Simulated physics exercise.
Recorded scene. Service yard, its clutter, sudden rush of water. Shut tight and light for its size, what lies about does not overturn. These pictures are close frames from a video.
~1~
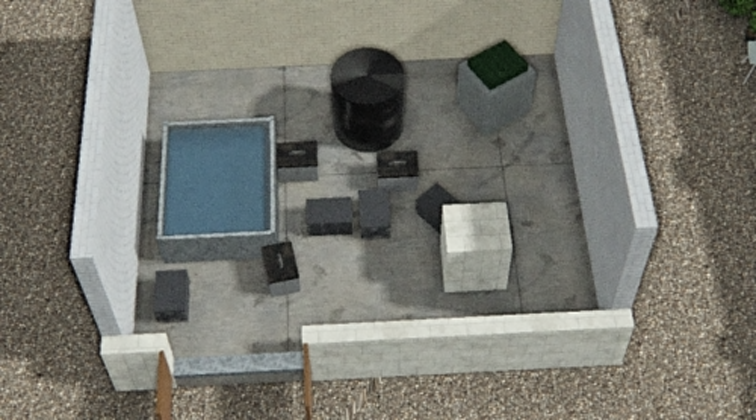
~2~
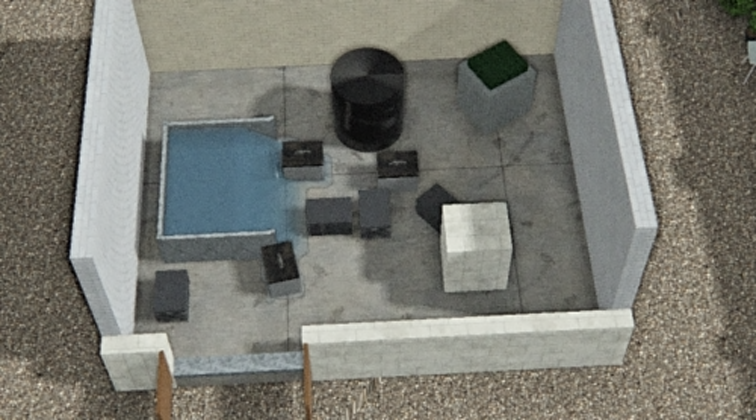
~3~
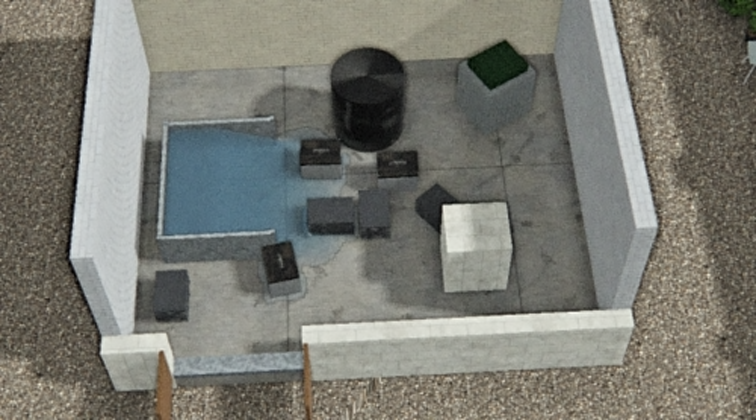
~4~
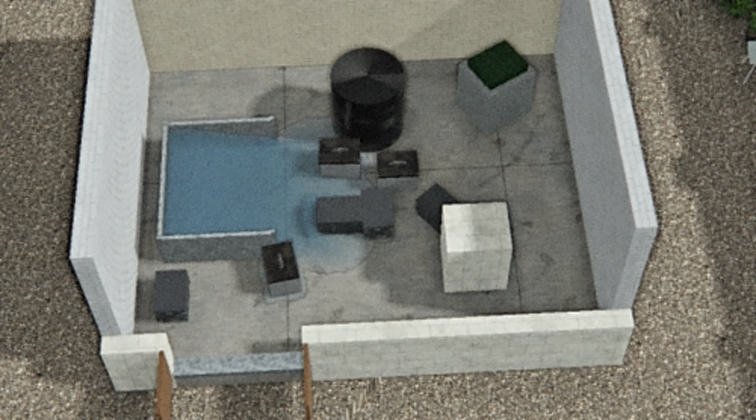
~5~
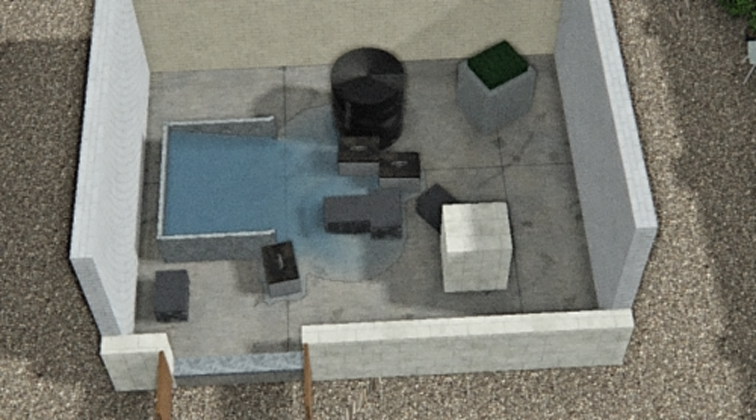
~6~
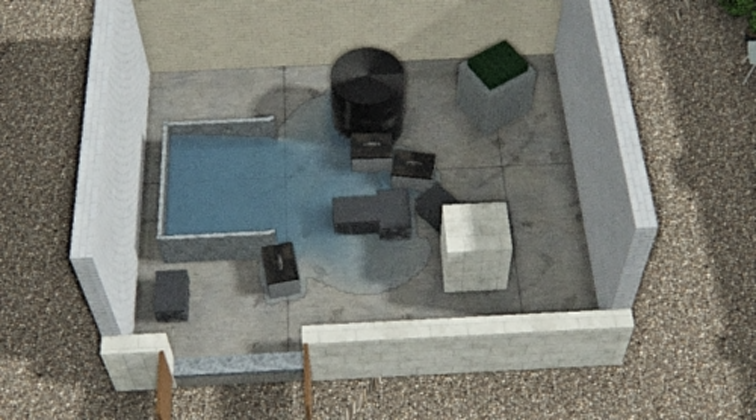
Water burst through the right side of a blue pool and spread across the walled yard, pushing a dark chest to the right, then shoving a couple of gray boxes the same way.
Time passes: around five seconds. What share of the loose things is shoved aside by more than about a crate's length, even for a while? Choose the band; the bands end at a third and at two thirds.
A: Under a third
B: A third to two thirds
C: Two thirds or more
Answer: C.
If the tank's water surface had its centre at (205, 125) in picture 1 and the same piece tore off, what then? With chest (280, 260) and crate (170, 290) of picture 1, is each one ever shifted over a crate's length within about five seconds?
Going in the order given, the first did not get there and the second did not get there.
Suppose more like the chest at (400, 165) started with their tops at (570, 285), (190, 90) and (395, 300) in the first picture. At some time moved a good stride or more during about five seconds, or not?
Results - 1: Ends up far away; 2: Doesn't go far; 3: Ends up far away.
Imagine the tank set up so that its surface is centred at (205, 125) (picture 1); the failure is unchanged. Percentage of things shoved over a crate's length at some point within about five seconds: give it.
Estimate: Close to 70 per cent.
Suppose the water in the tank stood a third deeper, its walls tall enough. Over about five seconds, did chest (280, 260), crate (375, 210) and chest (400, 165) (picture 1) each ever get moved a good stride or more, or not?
Answers, in the order asked: Stayed within the threshold, went past the threshold, went past the threshold.
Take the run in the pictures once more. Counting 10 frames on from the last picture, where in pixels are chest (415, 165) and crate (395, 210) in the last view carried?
I'd say about (555, 114) for the first and about (502, 206) for the second.
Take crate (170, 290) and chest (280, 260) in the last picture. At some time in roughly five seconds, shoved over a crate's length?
In the order asked: A lesser distance, then a lesser distance.
A moment on, 4 of 7 are well off their spots; 1 afloat.
Next, 5 of 7 are well off their spots; 3 afloat.
Later, 5 of 7 are well off their spots; 5 afloat.
In the end, 5 of 7 are well off their spots, and 5 have been at some point; 5 afloat.
